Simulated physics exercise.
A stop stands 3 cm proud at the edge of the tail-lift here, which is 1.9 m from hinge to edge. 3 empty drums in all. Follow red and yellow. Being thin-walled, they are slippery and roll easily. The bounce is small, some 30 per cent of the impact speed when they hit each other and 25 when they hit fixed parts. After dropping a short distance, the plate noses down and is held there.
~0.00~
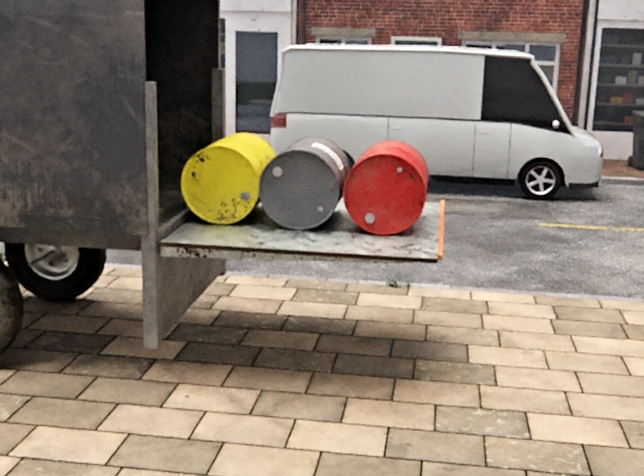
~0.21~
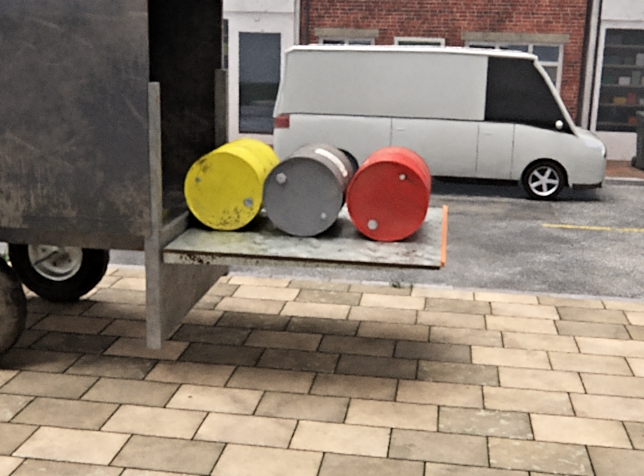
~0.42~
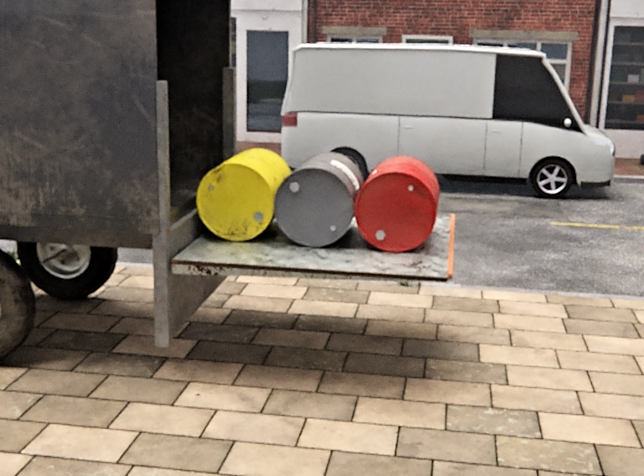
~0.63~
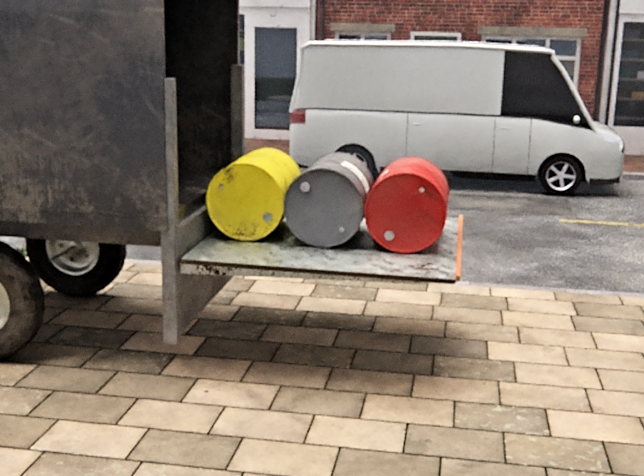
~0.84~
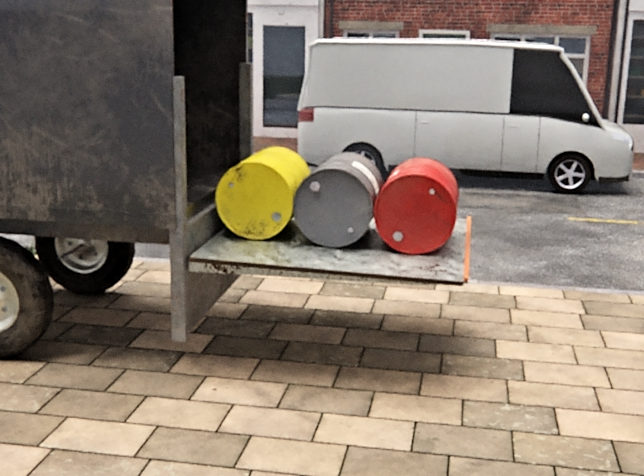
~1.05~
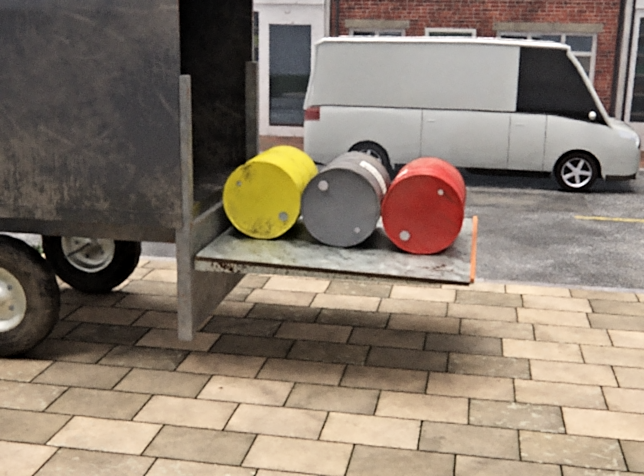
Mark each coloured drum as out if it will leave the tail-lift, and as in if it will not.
Red in, yellow in.
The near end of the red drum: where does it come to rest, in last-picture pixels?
(457, 217).
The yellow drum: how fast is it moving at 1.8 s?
Speed approx. 0.1 m/s.
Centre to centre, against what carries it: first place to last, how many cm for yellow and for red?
Values - yellow 30, red 25.
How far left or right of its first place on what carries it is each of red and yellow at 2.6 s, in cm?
Red 15 cm right, yellow 15 cm right.
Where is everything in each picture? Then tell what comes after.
Red (384, 195), yellow (219, 186); plate level; stop at (440, 257); 3 of the 3 make up the bottom layer on the plate, in the first picture.
Red (387, 201), yellow (223, 192); plate level, in the second picture.
Red (395, 212), yellow (234, 203); plate level, in the third picture.
Red (405, 213), yellow (244, 203); plate level; stop at (458, 278), in the fourth picture.
Red (415, 214), yellow (253, 202); plate tilted 1°, in the fifth picture.
Red (422, 214), yellow (261, 201); plate tilted 2°; stop at (472, 280), in the sixth picture.
Then, 1.8 s in, red is on the plate, 30 cm from the stop, rolling right; yellow is on the plate, 150 cm from the stop; 0 gone from the plate.
Then, 2.6 s in, red is on the plate, 25 cm from the stop, rolling right; yellow is on the plate, 140 cm from the stop, rolling right; 0 gone from the plate.
In the end (3.6 s), red is on the plate, 10 cm from the stop; yellow is on the plate, 130 cm from the stop; 0 gone from the plate.
